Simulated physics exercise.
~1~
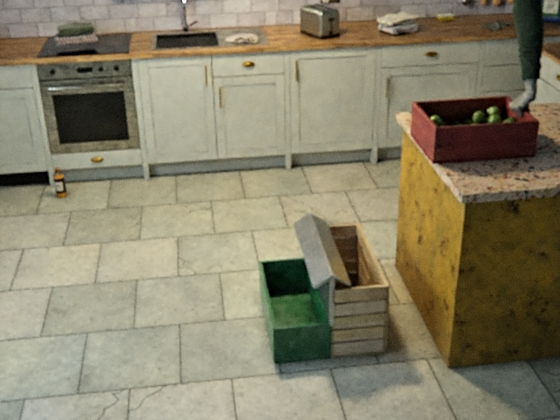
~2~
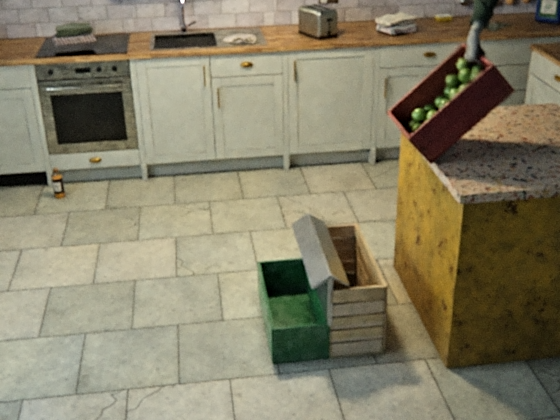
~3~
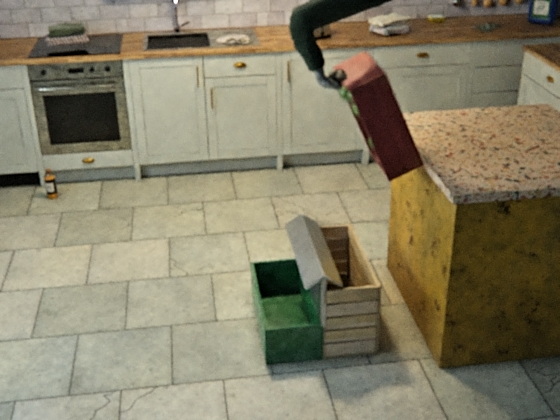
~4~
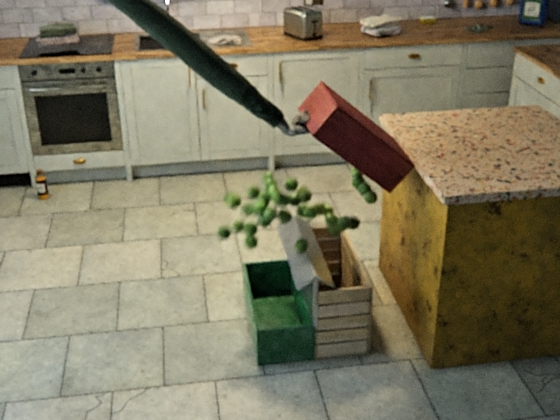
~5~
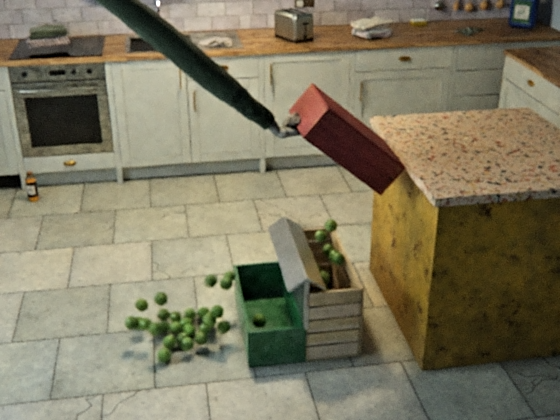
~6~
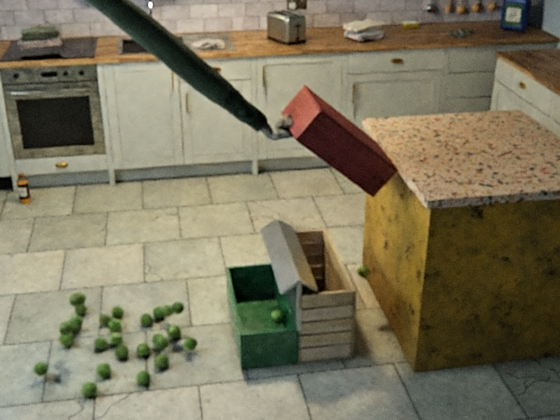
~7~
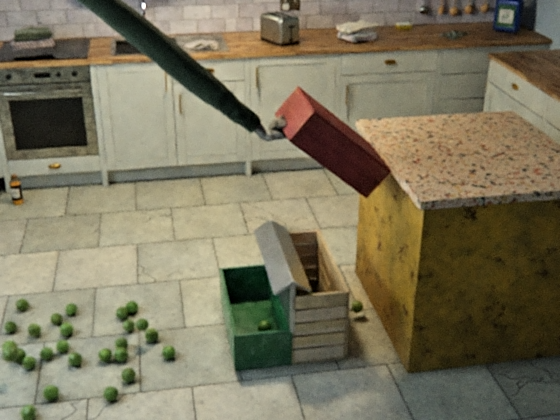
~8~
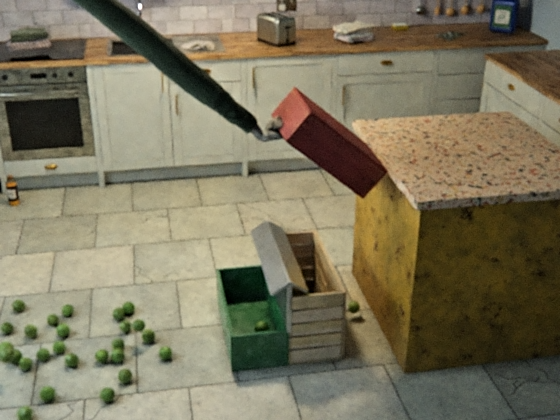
A dark green mechanical arm tipped a red box of green apples off a speckled-top bench in a kitchen, and most flew over the wooden trough and green tote below, scattering across the tiles to the left, with one visible in the tote.
